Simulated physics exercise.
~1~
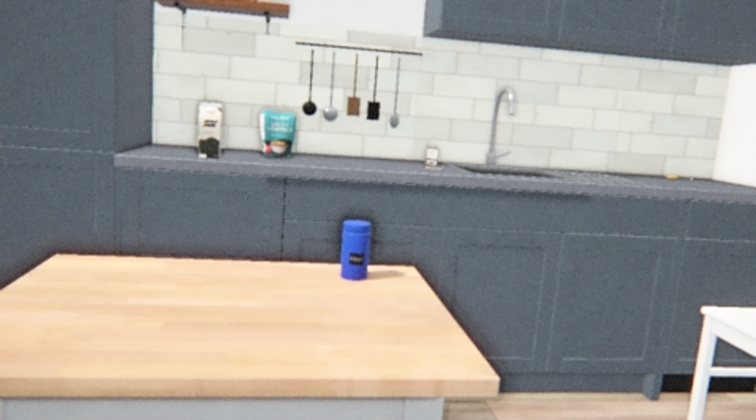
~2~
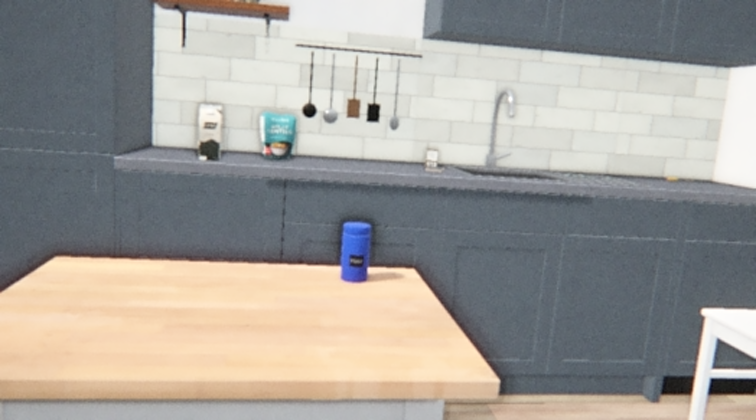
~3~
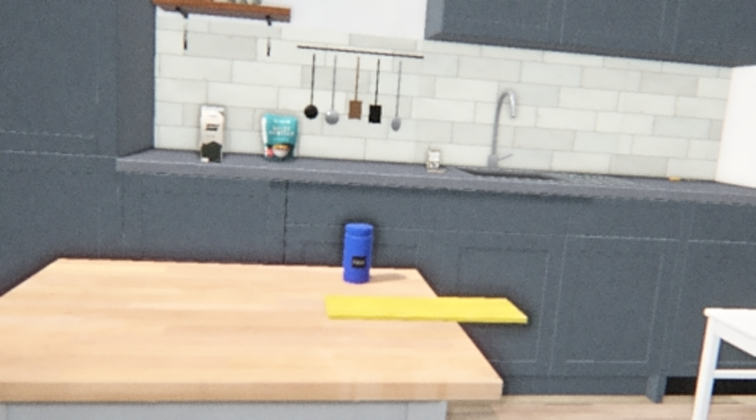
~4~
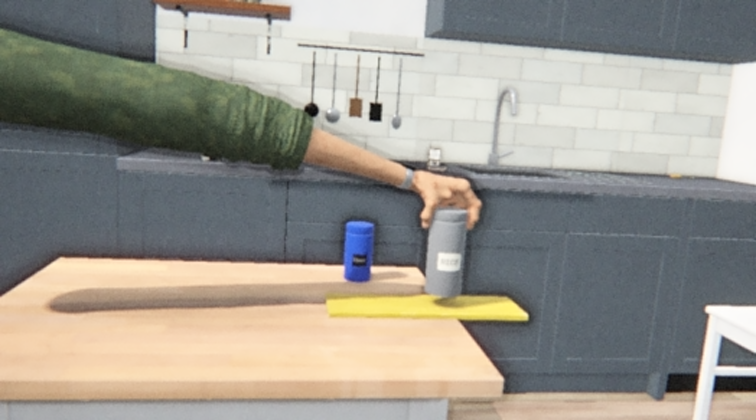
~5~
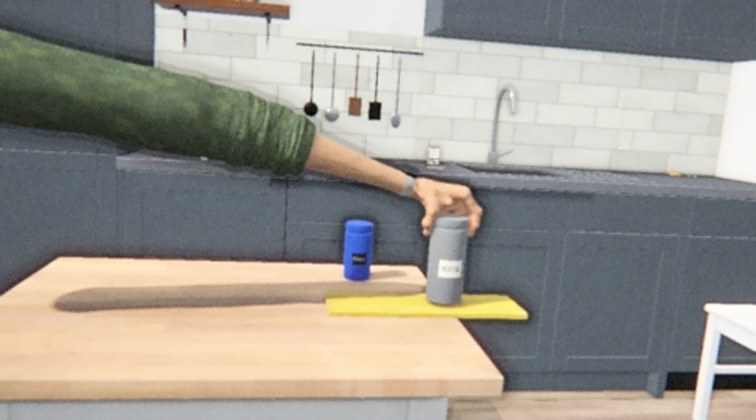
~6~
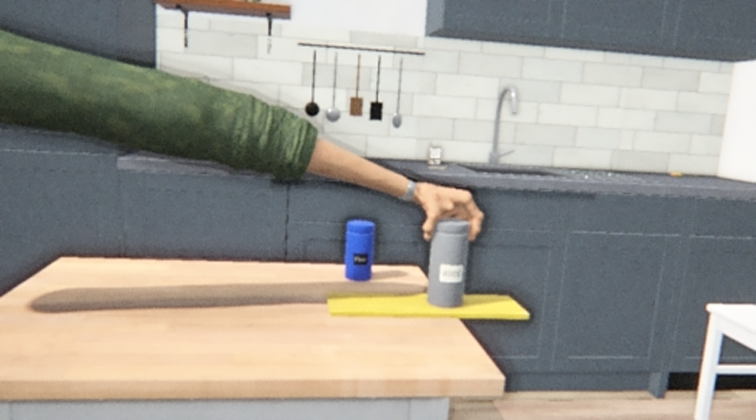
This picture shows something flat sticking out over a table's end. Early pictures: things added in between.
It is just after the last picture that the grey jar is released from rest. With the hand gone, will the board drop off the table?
Oh, it rests there quite happily.
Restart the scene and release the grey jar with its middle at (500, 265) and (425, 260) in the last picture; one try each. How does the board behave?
It falls the first time and remains balanced the second time.
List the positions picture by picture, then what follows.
In the first picture, the last thing is not in view yet; blue jar (356, 250).
In the second picture, the last thing is not in view yet; blue jar (356, 252).
In the third picture, the last thing is not in view yet; blue jar (358, 254).
In the fourth picture, still above its spot; grey jar (446, 252); blue jar (359, 252).
In the fifth picture, still above its spot; grey jar (447, 258); blue jar (358, 251).
In the sixth picture, set down, still held; grey jar (448, 263); blue jar (360, 251).
Then, 0.30 s past the last view, nothing moves.
Then, 0.70 s past the last view, grey jar resting near (448, 263).
Finally, all 3 still in place. Final places as the last picture's camera would see them, grey jar near (448, 263). The board holds.
